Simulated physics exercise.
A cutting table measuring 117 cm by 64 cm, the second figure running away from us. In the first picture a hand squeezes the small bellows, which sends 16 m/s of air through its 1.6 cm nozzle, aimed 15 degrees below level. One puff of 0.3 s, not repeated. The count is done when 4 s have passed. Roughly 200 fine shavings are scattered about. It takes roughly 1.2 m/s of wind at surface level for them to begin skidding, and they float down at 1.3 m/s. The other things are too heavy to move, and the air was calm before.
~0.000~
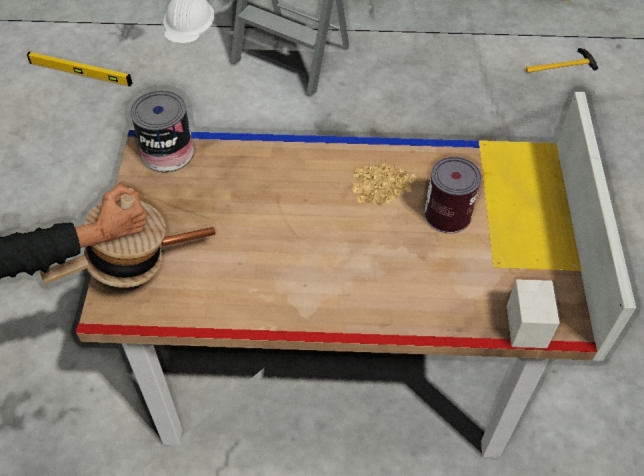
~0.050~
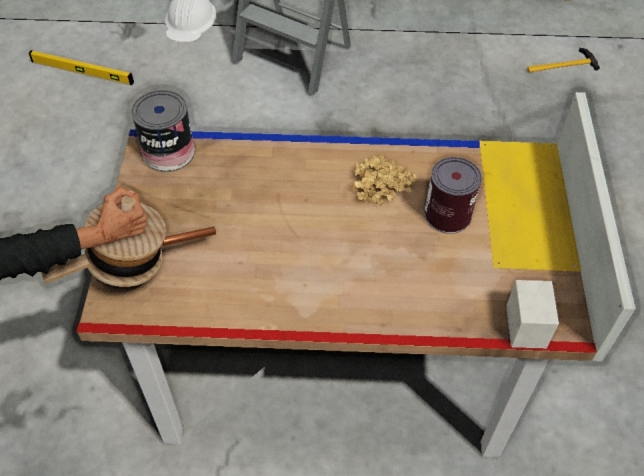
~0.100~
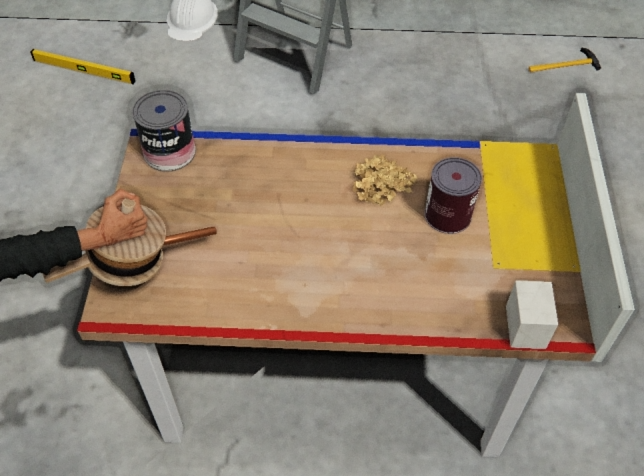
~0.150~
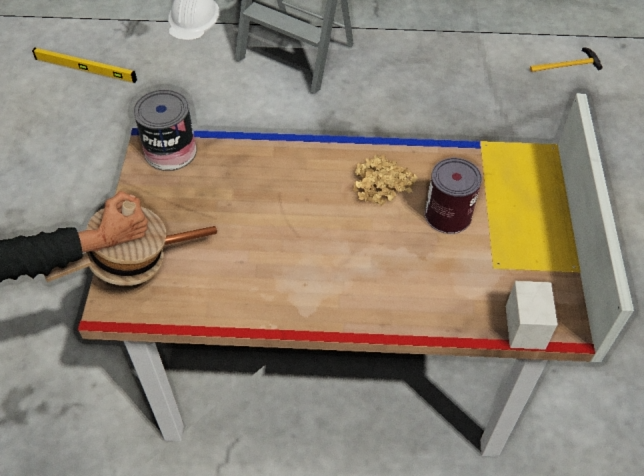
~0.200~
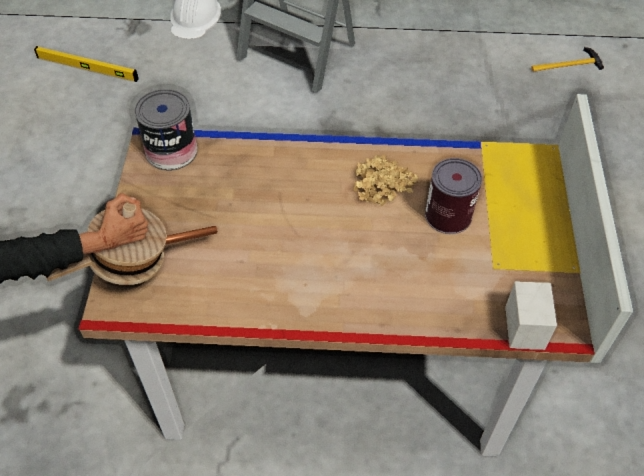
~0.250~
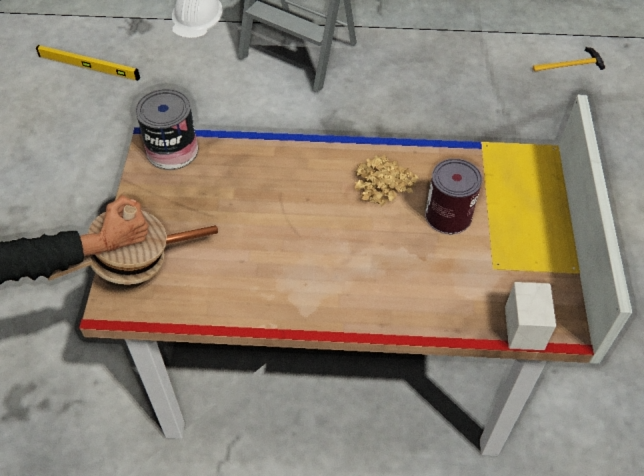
On a wooden cutting table, a hand resting on small round bellows at left, pale shavings lying still near a dark tin.
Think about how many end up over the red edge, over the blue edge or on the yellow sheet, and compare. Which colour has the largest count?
I would say blue.
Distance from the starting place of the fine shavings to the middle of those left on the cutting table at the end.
About 35 centimetres.
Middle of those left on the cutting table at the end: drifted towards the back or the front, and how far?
Shift: Backward, approx. 10 cm.
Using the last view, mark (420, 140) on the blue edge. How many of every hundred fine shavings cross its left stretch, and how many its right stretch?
About 5 per cent left, about 60 per cent right.
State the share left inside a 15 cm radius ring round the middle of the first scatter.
Near 0 %.
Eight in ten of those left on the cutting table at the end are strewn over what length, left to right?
20 centimetres or so.
After 0.8 s, 32 % are on the yellow sheet, 56 % over the blue edge and 0 % over the red edge; the middle of those left on the top is near (507, 159); 32 % are gone or lie where they will stay.
After 1.3 s, 24 % are on the yellow sheet, 64 % over the blue edge and 0 % over the red edge; the middle of those left on the top is near (507, 159); 100 % are gone or lie where they will stay.
After 2.2 s, 24 % are on the yellow sheet, 64 % over the blue edge and 0 % over the red edge; the middle of those left on the top is near (507, 159); 100 % are gone or lie where they will stay.
After 4.0 s, at the end, 24 % are on the yellow sheet, 64 % over the blue edge and 0 % over the red edge; the middle of those left on the top is near (507, 159).
